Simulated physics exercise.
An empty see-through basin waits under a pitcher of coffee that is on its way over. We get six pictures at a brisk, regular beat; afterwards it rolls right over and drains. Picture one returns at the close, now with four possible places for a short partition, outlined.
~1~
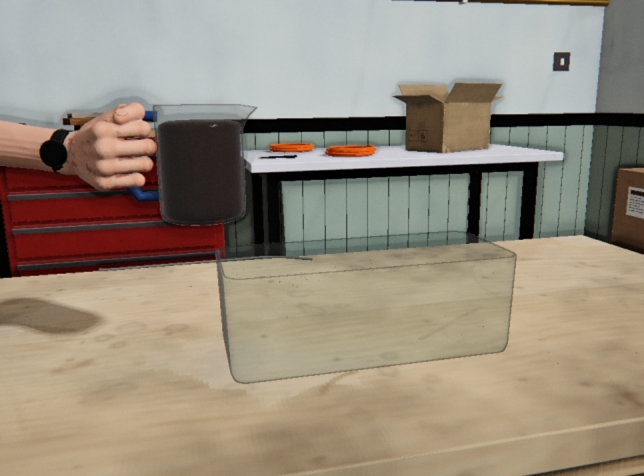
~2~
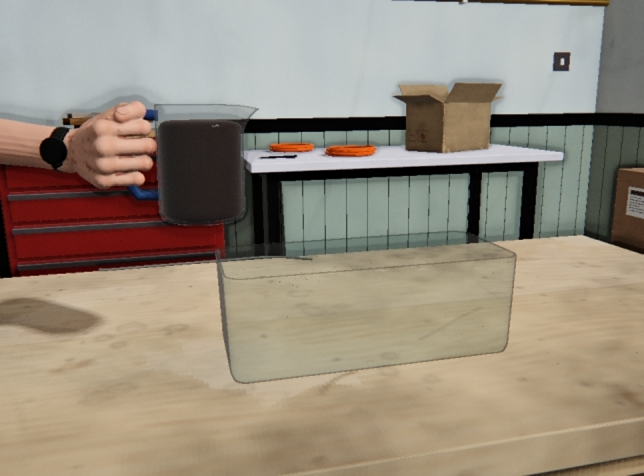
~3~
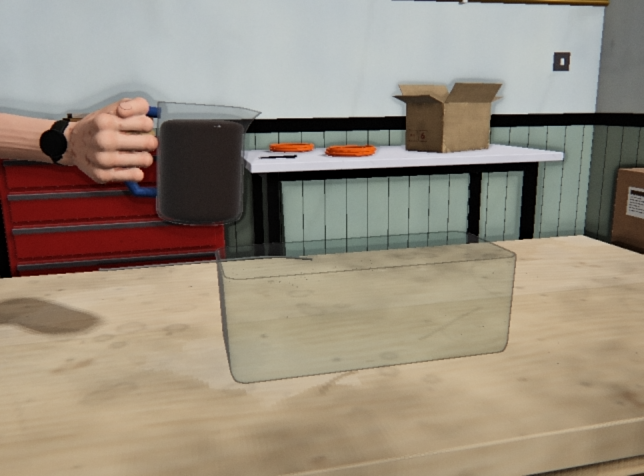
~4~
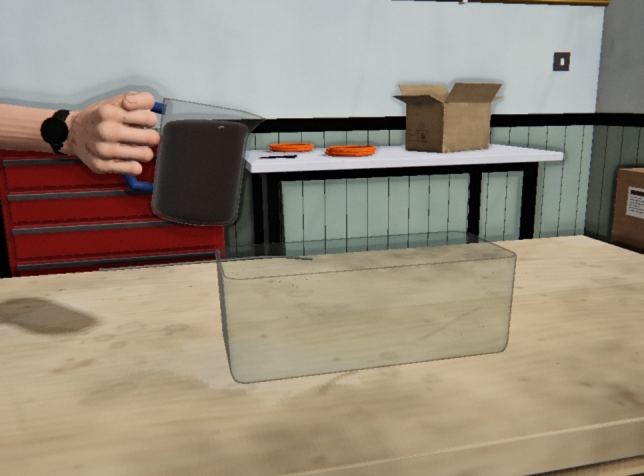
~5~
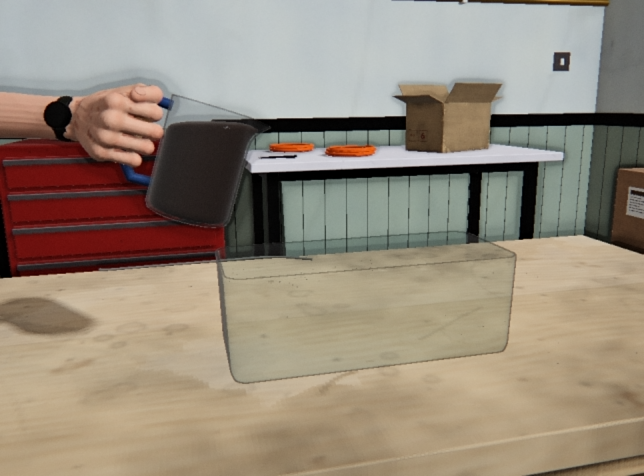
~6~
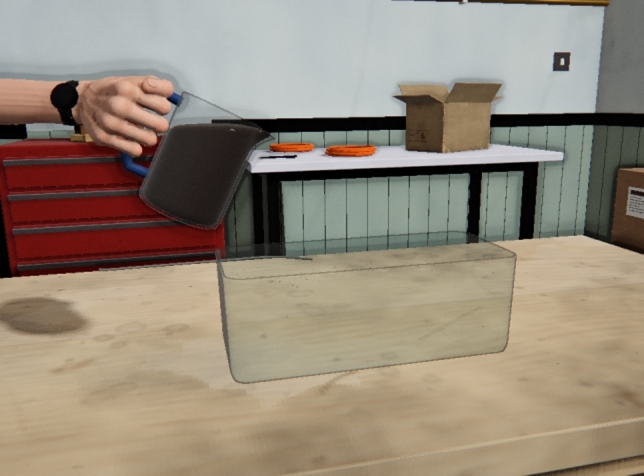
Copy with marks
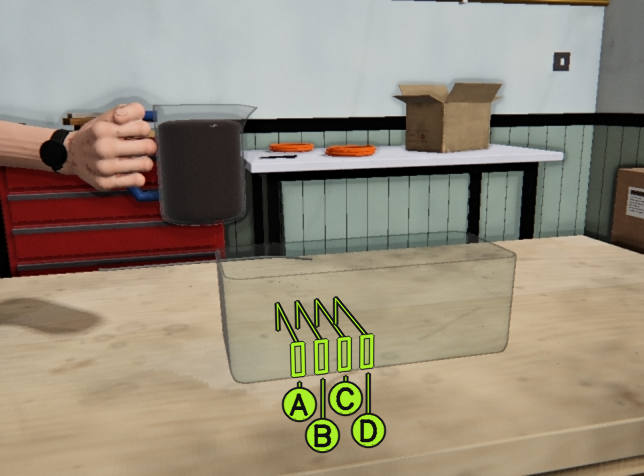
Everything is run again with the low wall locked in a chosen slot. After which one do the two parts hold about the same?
C is best.
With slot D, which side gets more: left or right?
The left side.
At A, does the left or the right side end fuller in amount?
More ends on the right.
On the marked copy, A at (299, 382); B at (322, 379); C at (345, 376); D at (368, 374).
With A, about 5 % ends left of the wall and 93 % right of it.
With B, about 13 % ends left of the wall and 85 % right of it.
With C, about 48 % ends left of the wall and 50 % right of it.
With D, about 90 % ends left of the wall and 6 % right of it; 5 % is lost outside.
